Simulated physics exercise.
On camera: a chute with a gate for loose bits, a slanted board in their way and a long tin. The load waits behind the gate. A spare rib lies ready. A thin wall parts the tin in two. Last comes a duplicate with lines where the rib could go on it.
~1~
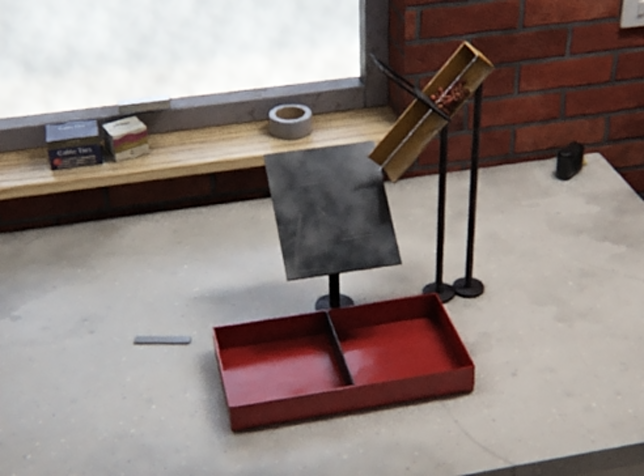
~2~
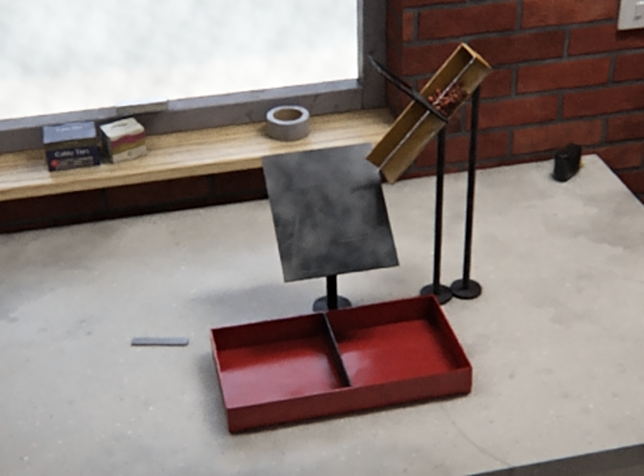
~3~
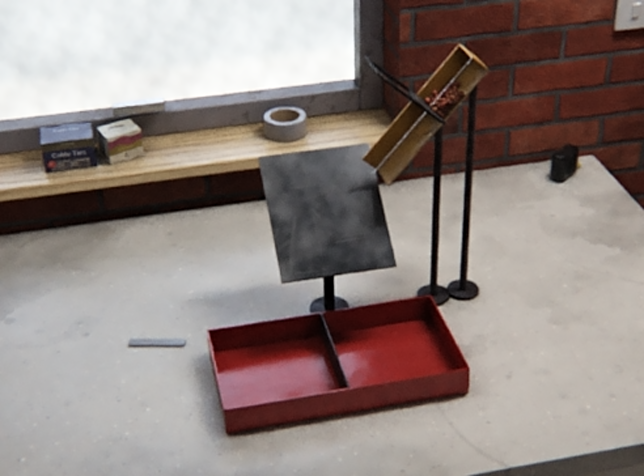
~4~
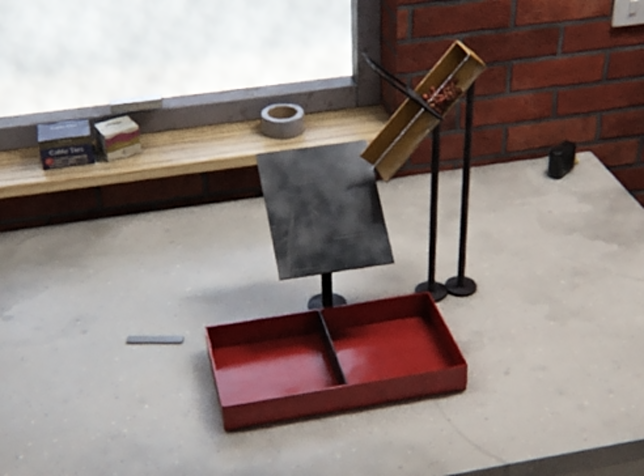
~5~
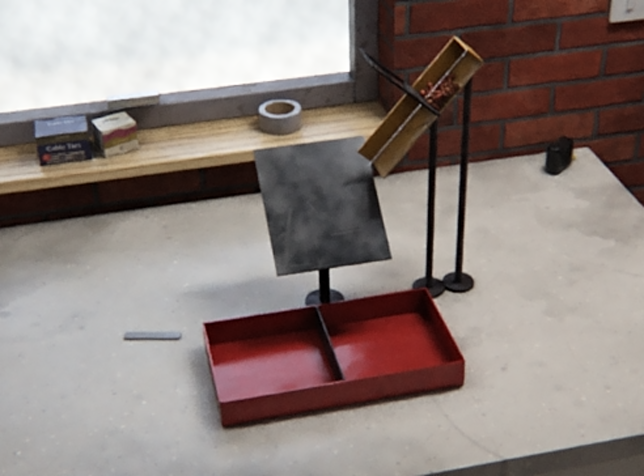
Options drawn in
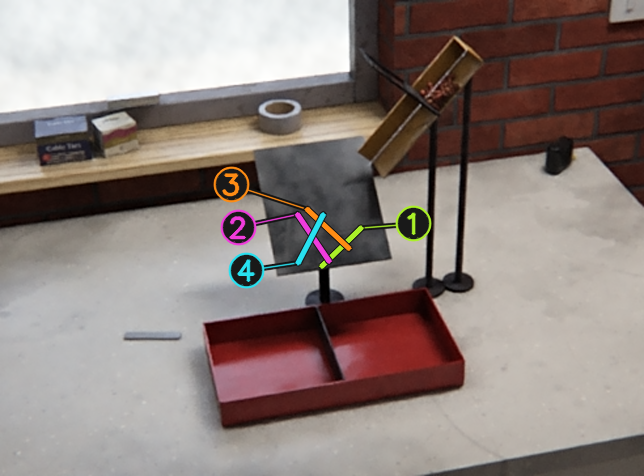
A tilted wooden chute holding reddish-brown bits on two thin black stands stays still, above a slanted dark board and a red tin parted in two by a thin wall. Throughout, only the whole view shifts very slightly, the objects drifting a touch left together, while the bits remain in the chute.
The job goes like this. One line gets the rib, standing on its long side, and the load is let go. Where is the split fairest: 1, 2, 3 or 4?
It is 4.
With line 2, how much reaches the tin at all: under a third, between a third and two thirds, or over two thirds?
It is over two thirds.
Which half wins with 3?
Right.
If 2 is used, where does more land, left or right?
The right half.
On the marked copy, line 1 from (361, 228) to (321, 266); line 2 from (297, 214) to (329, 261); line 3 from (307, 209) to (348, 248); line 4 from (323, 214) to (298, 262).
If 1 is chosen, of what is caught, all in the left half, none in the right.
If 2 is chosen, of what is caught, a small part in the left half, nearly all in the right.
If 3 is chosen, of what is caught, a small part in the left half, nearly all in the right.
If 4 is chosen, of what is caught, about two thirds in the left half, about a third in the right.
